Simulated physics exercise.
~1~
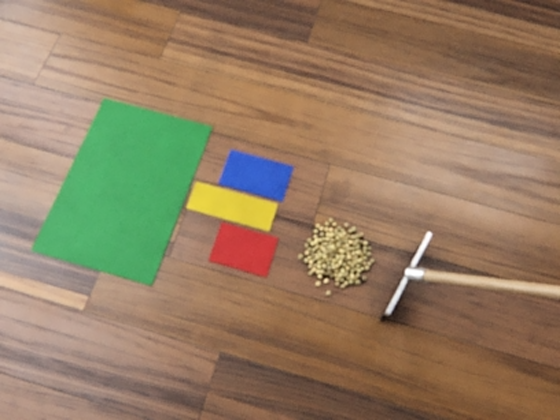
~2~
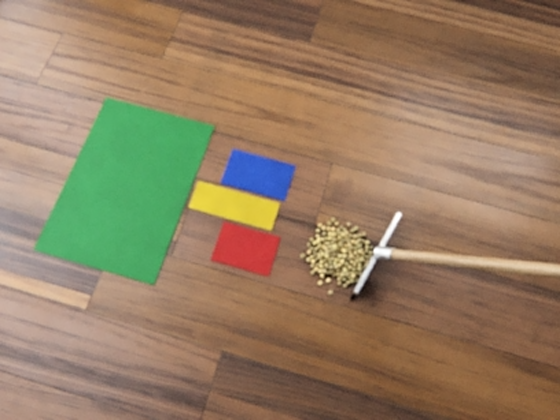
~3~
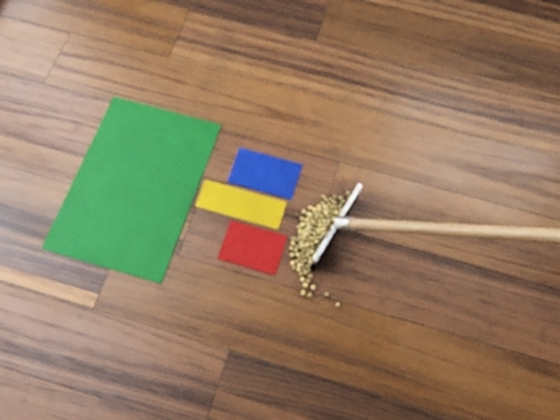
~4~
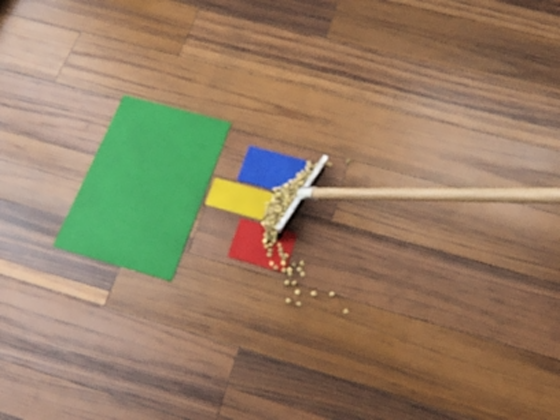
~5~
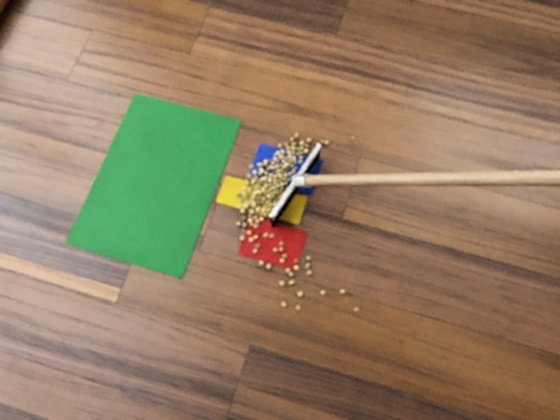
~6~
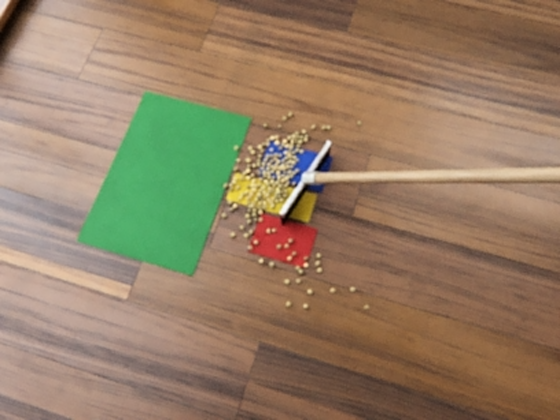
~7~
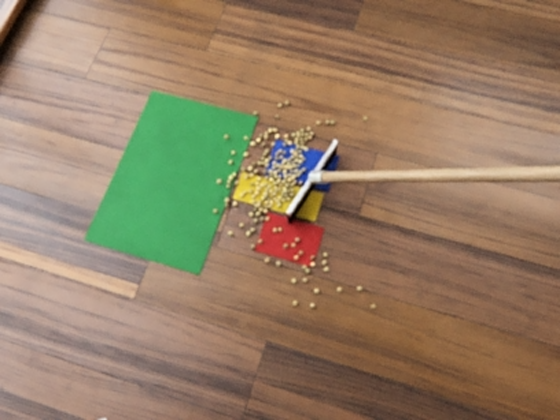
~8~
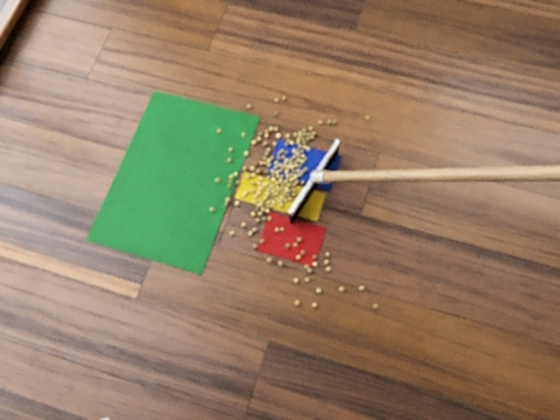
A squeegee pushing a pile of soya beans left across a wood floor, scattering them mostly over yellow and blue sheets and bare boards.
